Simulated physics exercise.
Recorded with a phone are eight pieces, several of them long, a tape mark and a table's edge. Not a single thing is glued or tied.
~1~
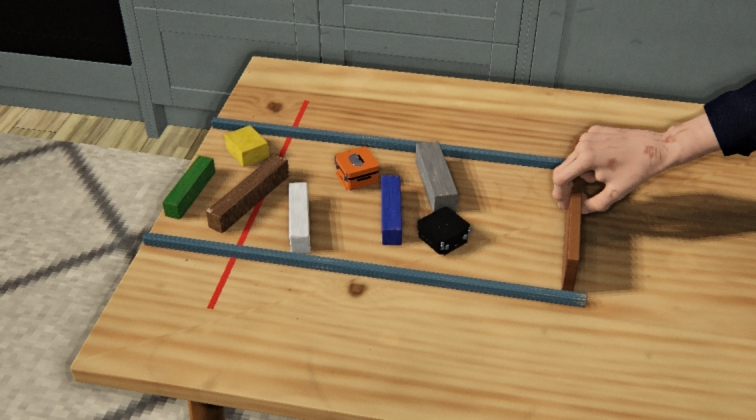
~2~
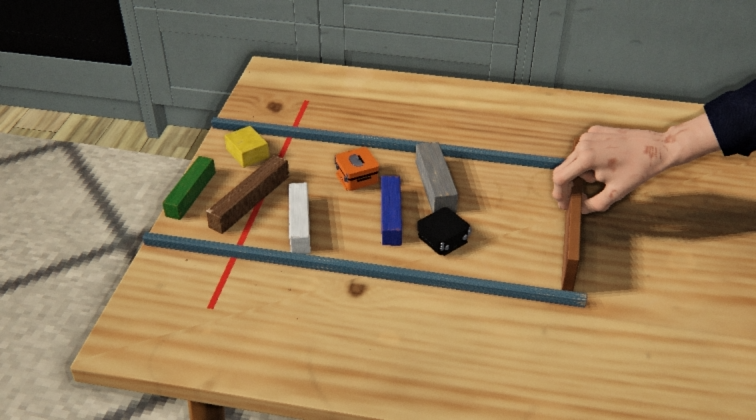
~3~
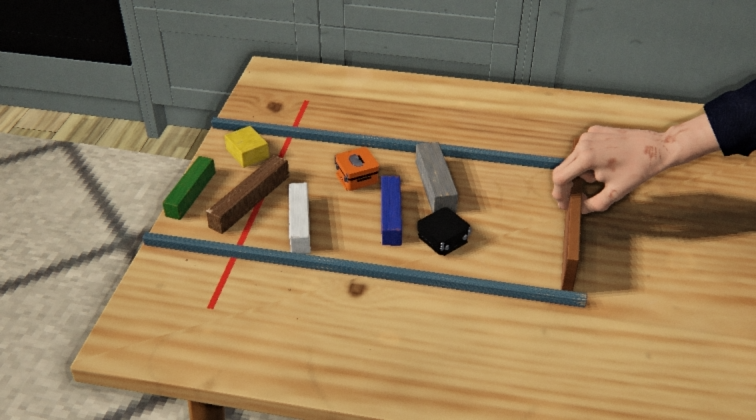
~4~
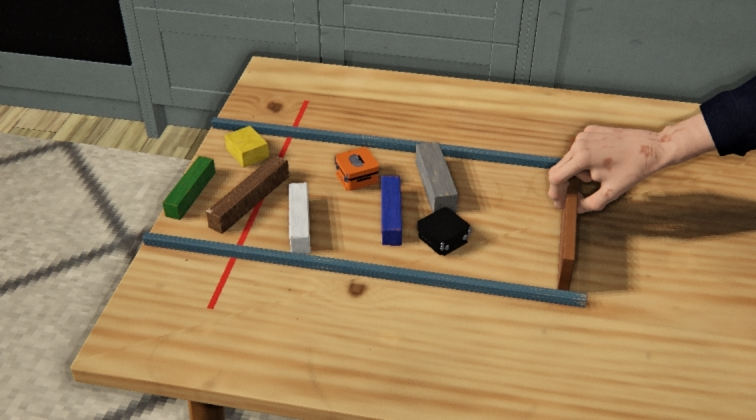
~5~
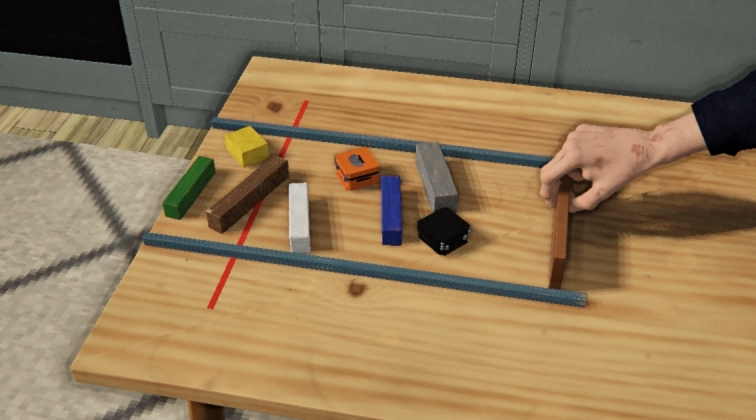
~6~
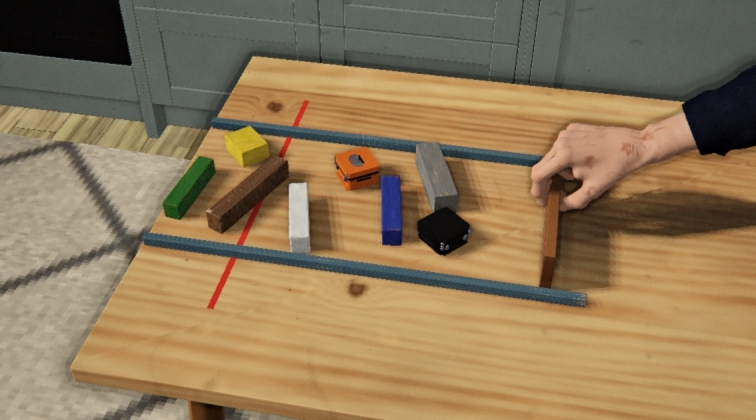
The clip opens on a wooden table where several coloured blocks and an orange case lie between two blue rails, some near a red line. A hand at the right holds an upright brown board, still at first, then slides it slightly left, while the other pieces stay in place.
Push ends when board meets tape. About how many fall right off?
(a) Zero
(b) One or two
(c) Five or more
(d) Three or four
The answer is b.
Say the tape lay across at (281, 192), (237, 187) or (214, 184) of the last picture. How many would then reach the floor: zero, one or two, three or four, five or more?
Number fallen at each tape, in order - no fall at all, three to four, more than four.
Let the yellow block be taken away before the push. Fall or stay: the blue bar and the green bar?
So the blue bar keeps its place and the green bar goes down.
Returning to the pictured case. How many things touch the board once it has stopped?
Counting them up gives 2.
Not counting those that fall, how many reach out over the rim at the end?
Tally: 2.
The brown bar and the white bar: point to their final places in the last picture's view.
Final centres, first then second: (183, 180), (189, 199).
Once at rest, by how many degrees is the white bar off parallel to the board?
It sits some 10° out of line.
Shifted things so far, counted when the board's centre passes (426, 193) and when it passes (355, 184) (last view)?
First 3 and then 5.
Soon after, none off yet; green bar at rest near (190, 187); yellow block at rest near (247, 147); brown bar at rest near (249, 193).
At rest, the number that fall off is one or two; fallen, green bar.
